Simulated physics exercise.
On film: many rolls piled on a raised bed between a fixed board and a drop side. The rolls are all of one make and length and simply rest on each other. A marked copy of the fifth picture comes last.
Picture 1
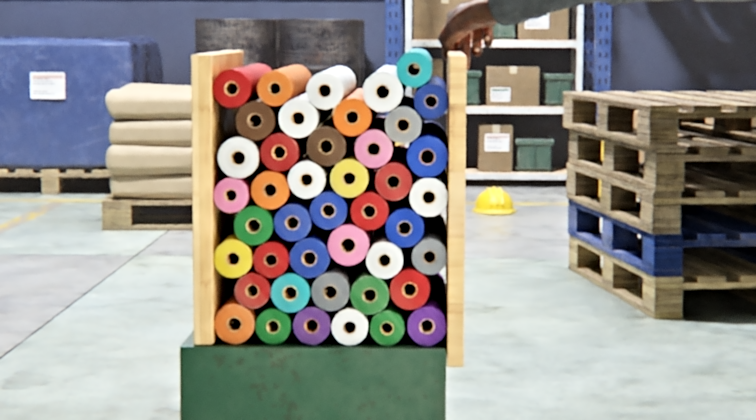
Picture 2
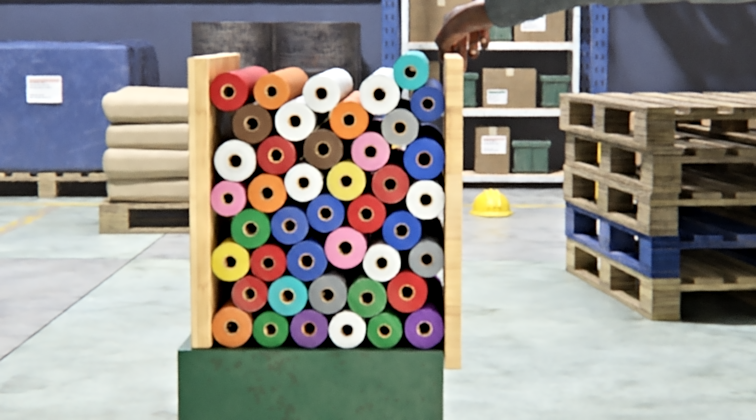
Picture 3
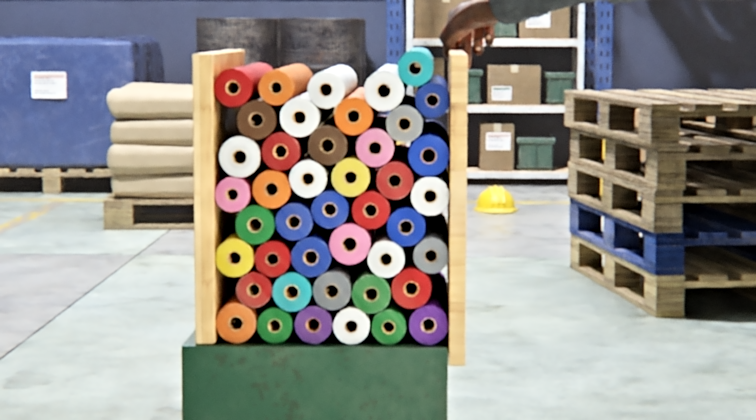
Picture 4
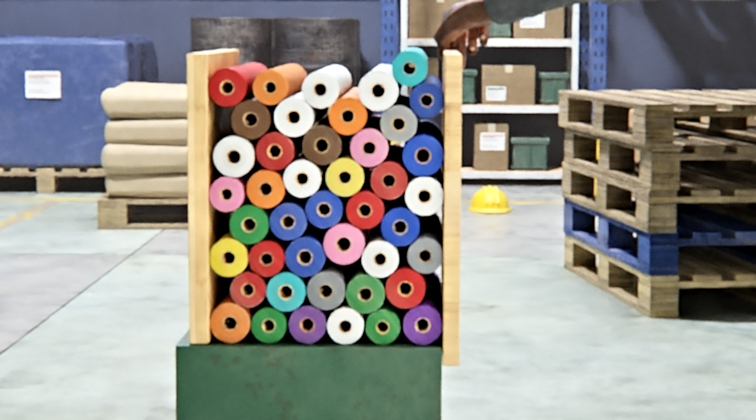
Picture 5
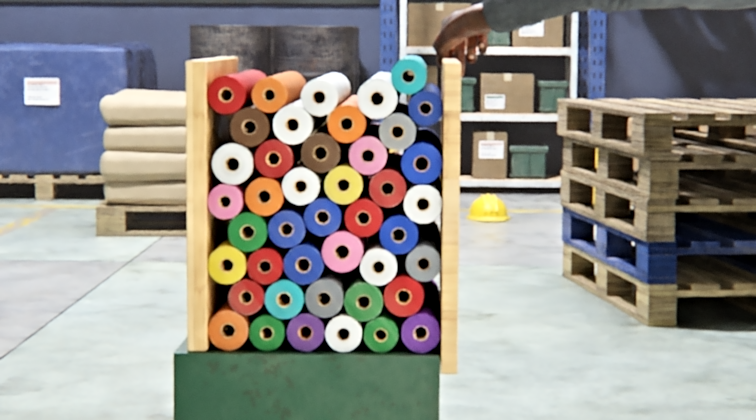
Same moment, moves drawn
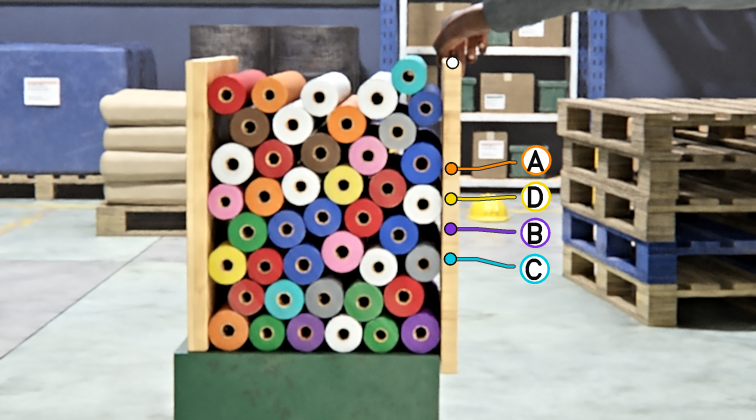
The clip opens on colourful rolls stacked between two upright wooden boards on a green base, with pallets to the right and shelving behind. A hand stays near the top of the right board while the view shifts slightly back and forth, and the rolls show no clear movement among themselves.
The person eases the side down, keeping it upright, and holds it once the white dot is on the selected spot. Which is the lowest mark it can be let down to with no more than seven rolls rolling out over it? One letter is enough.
Stop at B.
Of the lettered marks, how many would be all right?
The number is three.
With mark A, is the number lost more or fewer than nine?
At A, fewer than nine.
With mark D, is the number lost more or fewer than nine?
At D, fewer than nine.
On the marked copy, A at (451, 169); B at (450, 229); C at (450, 259); D at (451, 199); the white dot at (452, 63).
With B. Early on, top of the board (443, 134).
Further on, top of the board (442, 216).
At the end, top of the board (442, 228), five out over the board.
As for the rest, A two out over the board; C more than seven out over the board; D two out over the board.
